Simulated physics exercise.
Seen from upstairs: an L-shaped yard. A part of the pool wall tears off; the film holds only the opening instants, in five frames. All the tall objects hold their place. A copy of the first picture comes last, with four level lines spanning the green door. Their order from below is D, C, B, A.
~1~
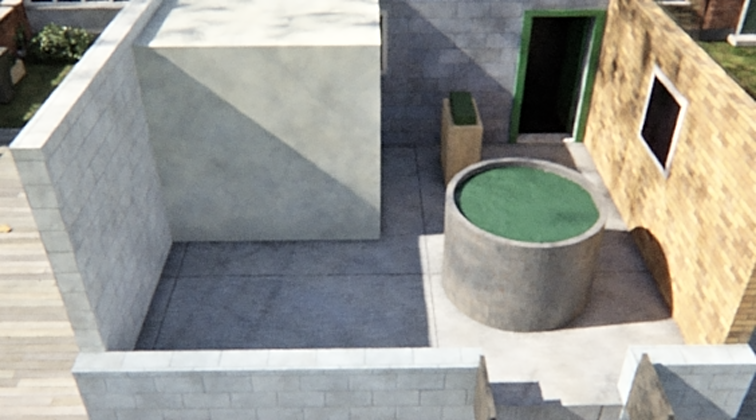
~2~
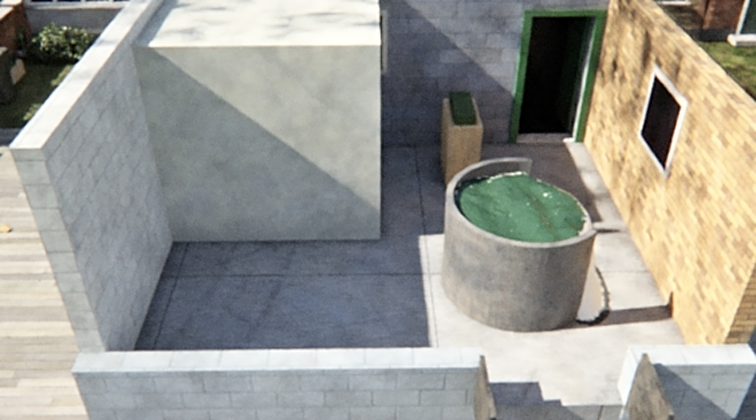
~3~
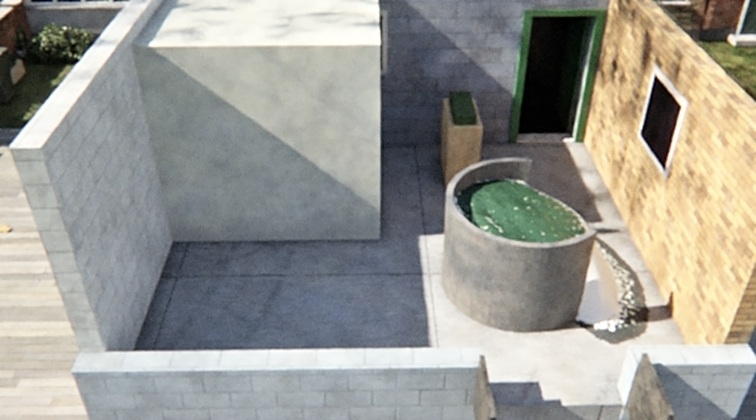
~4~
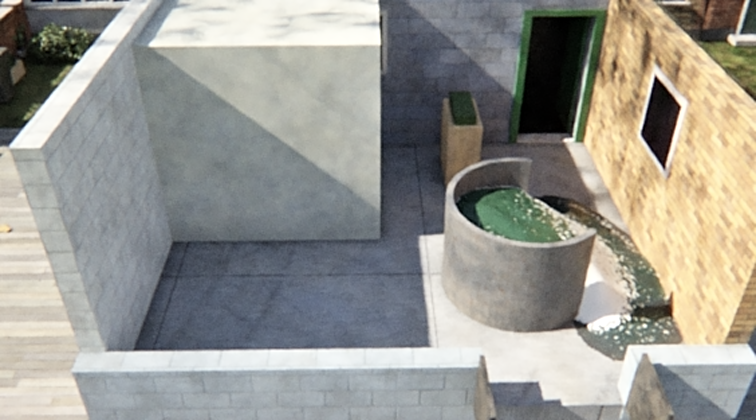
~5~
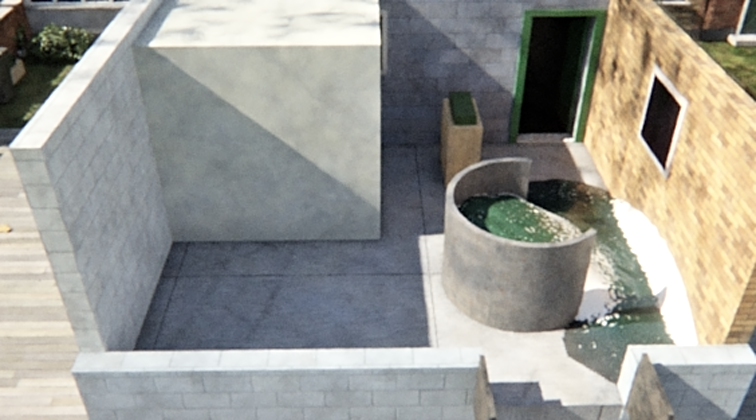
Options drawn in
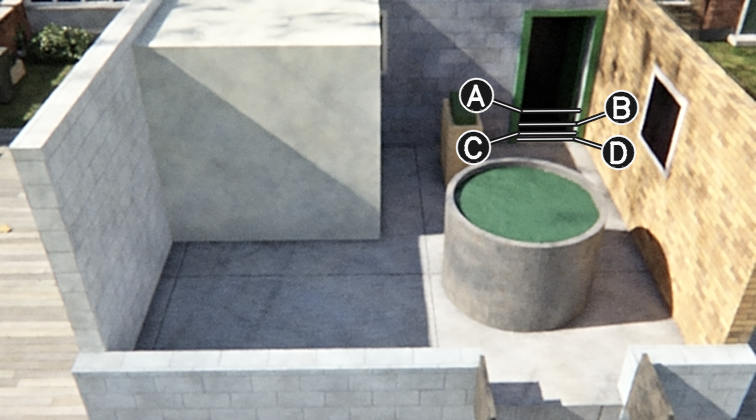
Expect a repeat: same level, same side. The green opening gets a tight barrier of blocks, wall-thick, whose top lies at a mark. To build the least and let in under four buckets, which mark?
A will do.
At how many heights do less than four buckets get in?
One of them.
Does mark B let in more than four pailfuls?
Yes, that goes wrong.
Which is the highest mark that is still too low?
B.
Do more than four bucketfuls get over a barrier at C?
Yes, it does.
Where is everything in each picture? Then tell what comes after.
Water in the pool at rest, its middle at (525, 205); foot of the green doorway at (545, 142); open gate at (556, 343).
Water covers 2 % of the ground and shows as far out as (587, 320).
Water covers 8 % of the ground and shows as far out as (600, 298).
Water covers 14 % of the ground and shows as far out as (676, 322).
Water covers 22 % of the ground and shows as far out as (618, 199).
On the marked copy, A at (550, 110); B at (548, 124); C at (546, 133); D at (545, 139); from the bottom up D, C, B, A.
Choosing A, a splash gets over, under a bucket.
Choosing B, about 10 bucketfuls get in.
Choosing C, dozens of bucketfuls pour in.
Choosing D, dozens of bucketfuls pour in.
